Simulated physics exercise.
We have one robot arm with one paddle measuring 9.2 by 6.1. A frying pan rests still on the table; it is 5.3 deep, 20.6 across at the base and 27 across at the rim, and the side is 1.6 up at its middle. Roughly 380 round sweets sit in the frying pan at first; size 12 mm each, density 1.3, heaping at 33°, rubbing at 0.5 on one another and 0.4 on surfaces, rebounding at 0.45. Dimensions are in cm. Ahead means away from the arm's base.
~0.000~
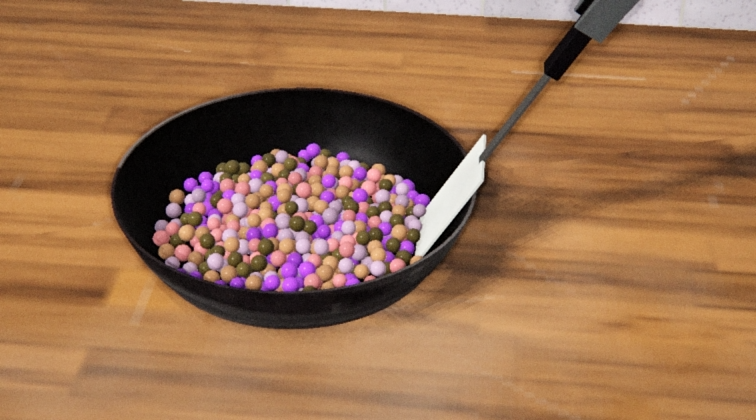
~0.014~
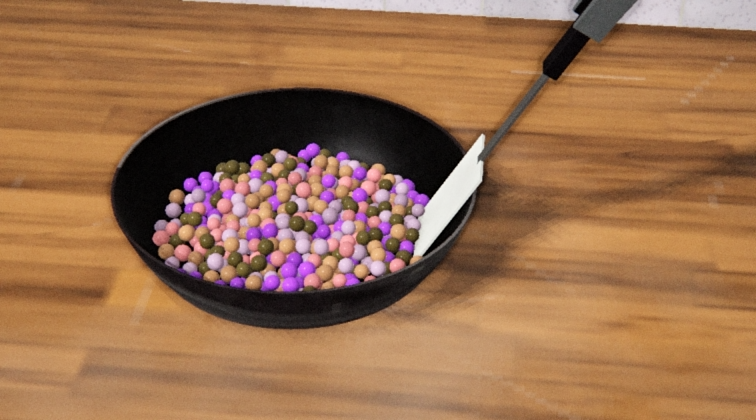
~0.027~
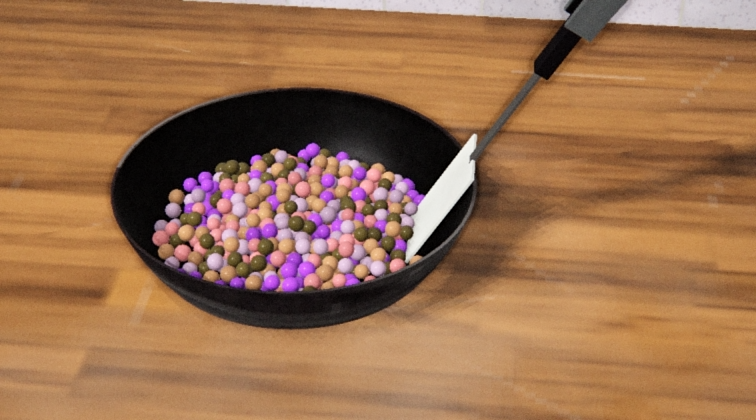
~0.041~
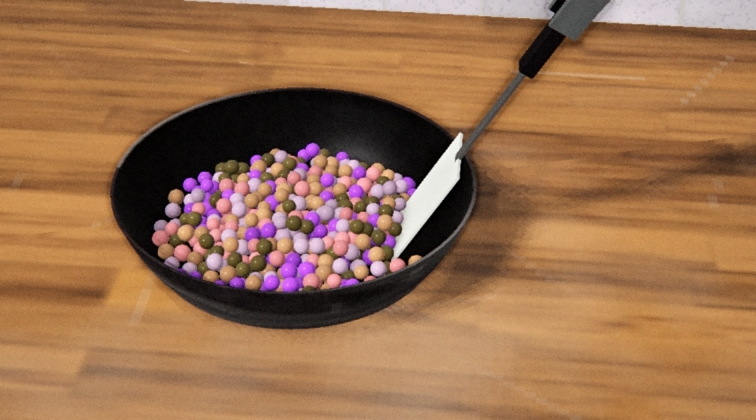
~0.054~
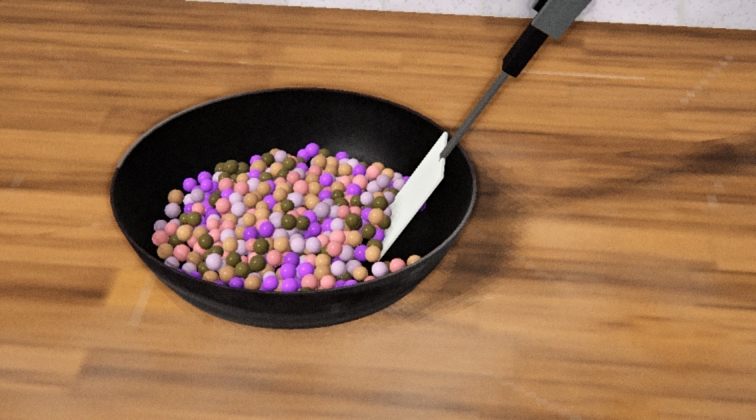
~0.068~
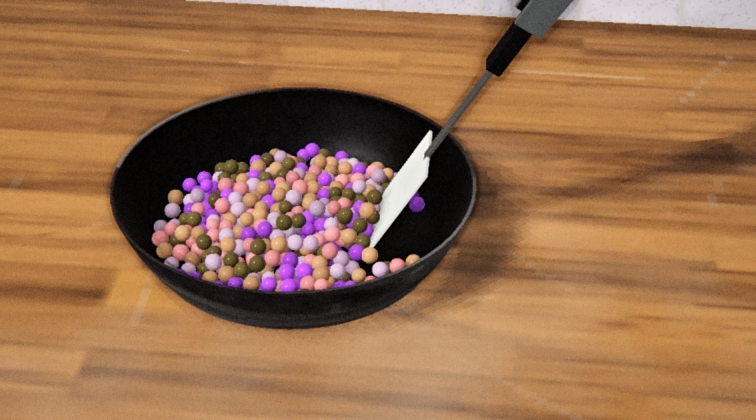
On a wooden table, a robot arm's white paddle pushes colourful balls leftward in a black pan.
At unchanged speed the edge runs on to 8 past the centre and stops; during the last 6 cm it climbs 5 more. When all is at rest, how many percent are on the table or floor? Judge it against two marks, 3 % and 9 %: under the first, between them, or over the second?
Between them, so from 3 to 9 %.
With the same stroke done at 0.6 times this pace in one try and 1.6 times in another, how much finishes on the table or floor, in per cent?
0 and 15 %.
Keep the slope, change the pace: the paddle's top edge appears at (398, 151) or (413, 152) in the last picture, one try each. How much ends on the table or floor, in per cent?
First try about 15 %, second try about 10 %.
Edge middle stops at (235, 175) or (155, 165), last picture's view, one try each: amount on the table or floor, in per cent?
Estimates, in order: 0 % and 15 %.
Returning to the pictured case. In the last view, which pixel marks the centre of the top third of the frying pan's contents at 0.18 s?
It is centred at about (232, 202).
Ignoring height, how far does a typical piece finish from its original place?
Near 2 cm, measured level.
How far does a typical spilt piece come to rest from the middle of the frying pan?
About 38 cm out from the centre.
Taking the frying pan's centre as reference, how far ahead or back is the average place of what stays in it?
I'd put it at roughly 4.0 cm toward the front.
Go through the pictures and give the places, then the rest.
The first frame shows paddle top edge at (484, 157), sloping 60°; upper third of the load around (296, 219), from x 160 to 420, top at y 150; 385 in the frying pan.
The second frame shows paddle top edge at (482, 157), sloping 60°; upper third of the load around (296, 220), from x 160 to 420, top at y 150.
The third frame shows paddle top edge at (474, 156), sloping 60°; upper third of the load around (299, 220), from x 160 to 420, top at y 150.
The fourth frame shows paddle top edge at (460, 155), sloping 60°; upper third of the load around (301, 219), from x 160 to 420, top at y 150.
The fifth frame shows paddle top edge at (444, 154), sloping 60°; upper third of the load around (312, 218), from x 160 to 420, top at y 150.
The sixth frame shows paddle top edge at (429, 153), sloping 60°; upper third of the load around (311, 215), from x 160 to 415, top at y 150; 385 in the frying pan.
After 0.12 s, sloping 60°, highest piece 7 above the table; 385 in the frying pan.
After 0.18 s, sloping 60°, highest piece 7 above the table; 385 in the frying pan.
After 0.41 s, sloping 60°, highest piece 6 above the table; 366 in the frying pan, 19 on the table or floor.
After 1.46 s, sloping 60°, highest piece 6 above the table; 366 in the frying pan, 19 on the table or floor.
At rest, 366 in the frying pan, 19 on the table or floor. That is 5 % on the table or floor.
